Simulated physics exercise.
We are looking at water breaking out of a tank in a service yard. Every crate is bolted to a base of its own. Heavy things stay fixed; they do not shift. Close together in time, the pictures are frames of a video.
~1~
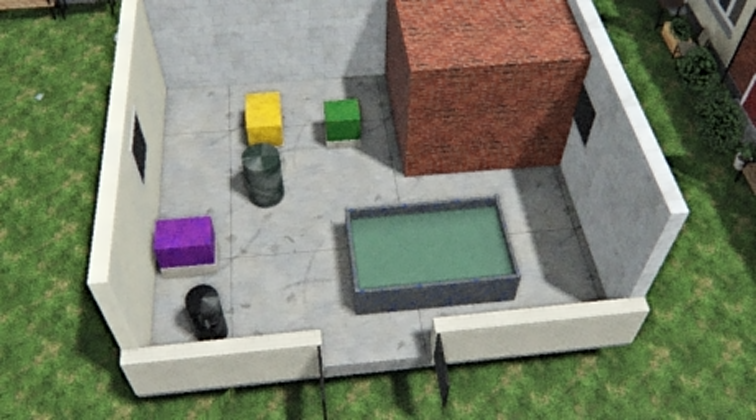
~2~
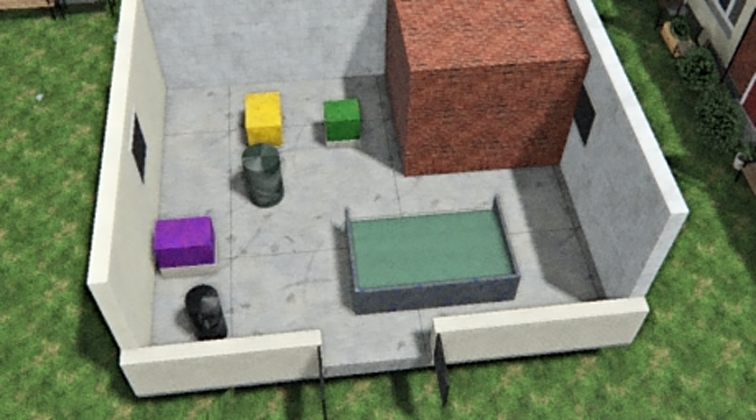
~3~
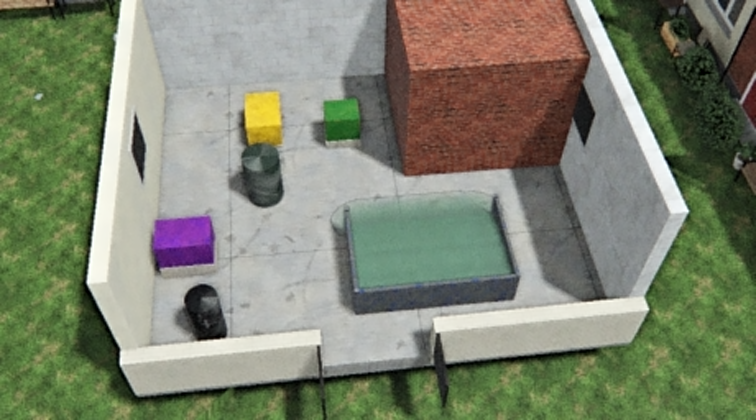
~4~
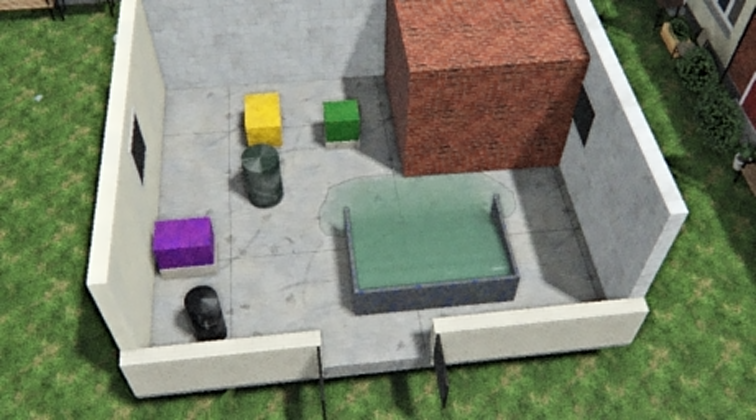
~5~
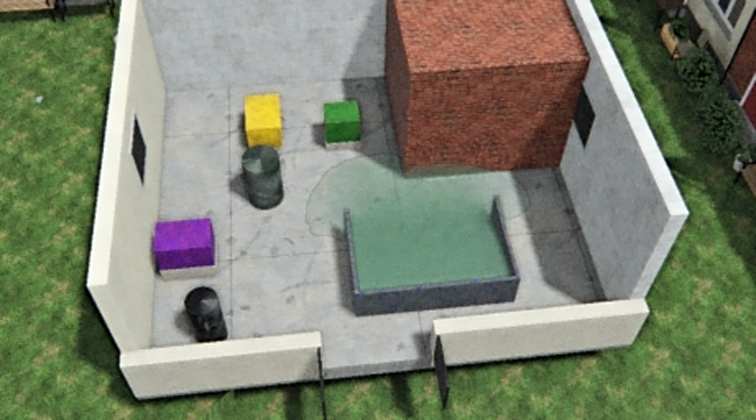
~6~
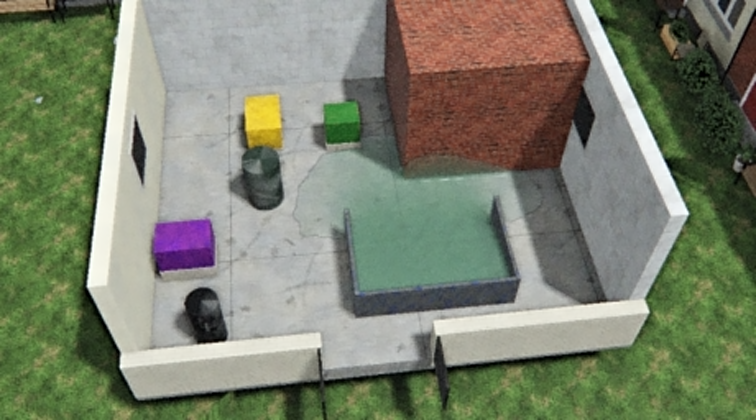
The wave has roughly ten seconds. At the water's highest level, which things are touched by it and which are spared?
One by one: The yellow crate doesn't remain clear of the water all along. The purple crate remains clear of the water all along. The green crate doesn't remain clear of the water all along.
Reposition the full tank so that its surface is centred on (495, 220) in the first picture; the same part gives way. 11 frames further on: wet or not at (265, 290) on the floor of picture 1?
Answer: No water.
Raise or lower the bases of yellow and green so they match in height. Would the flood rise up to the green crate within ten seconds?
Looks like the green is inundated.
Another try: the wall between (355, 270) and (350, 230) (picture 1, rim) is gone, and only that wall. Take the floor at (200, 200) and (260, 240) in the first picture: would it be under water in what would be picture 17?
Well, the first one's sitting in a puddle and the next one's sitting in a puddle.
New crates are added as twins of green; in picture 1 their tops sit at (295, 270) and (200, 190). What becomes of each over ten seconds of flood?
In the listed order, the first crate remains untouched while the second remains untouched.
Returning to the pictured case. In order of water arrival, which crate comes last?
I'd say the crate marked purple is last.
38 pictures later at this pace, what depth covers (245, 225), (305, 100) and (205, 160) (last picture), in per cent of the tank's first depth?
At the three places, in the order asked: Around 8, 10 and 16 per cent.
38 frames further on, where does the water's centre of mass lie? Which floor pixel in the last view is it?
Centre point: Around (369, 211).
A moment on, water covers 30 % of the floor; the yellow crate water round its plinth, the purple crate not reached, the green crate water round its plinth.
Next, water covers 40 % of the floor; the yellow crate water round its plinth, the purple crate not reached, the green crate water round its plinth.
Then, water covers 70 % of the floor; the yellow crate water round its plinth, the purple crate water round its plinth, the green crate water round its plinth.
Later, water covers 95 % of the floor; the yellow crate water round its plinth, the purple crate water round its plinth, the green crate water round its plinth.
In the end, water covers 100 % of the floor; the yellow crate was topped, the purple crate stayed above the water, the green crate was topped.
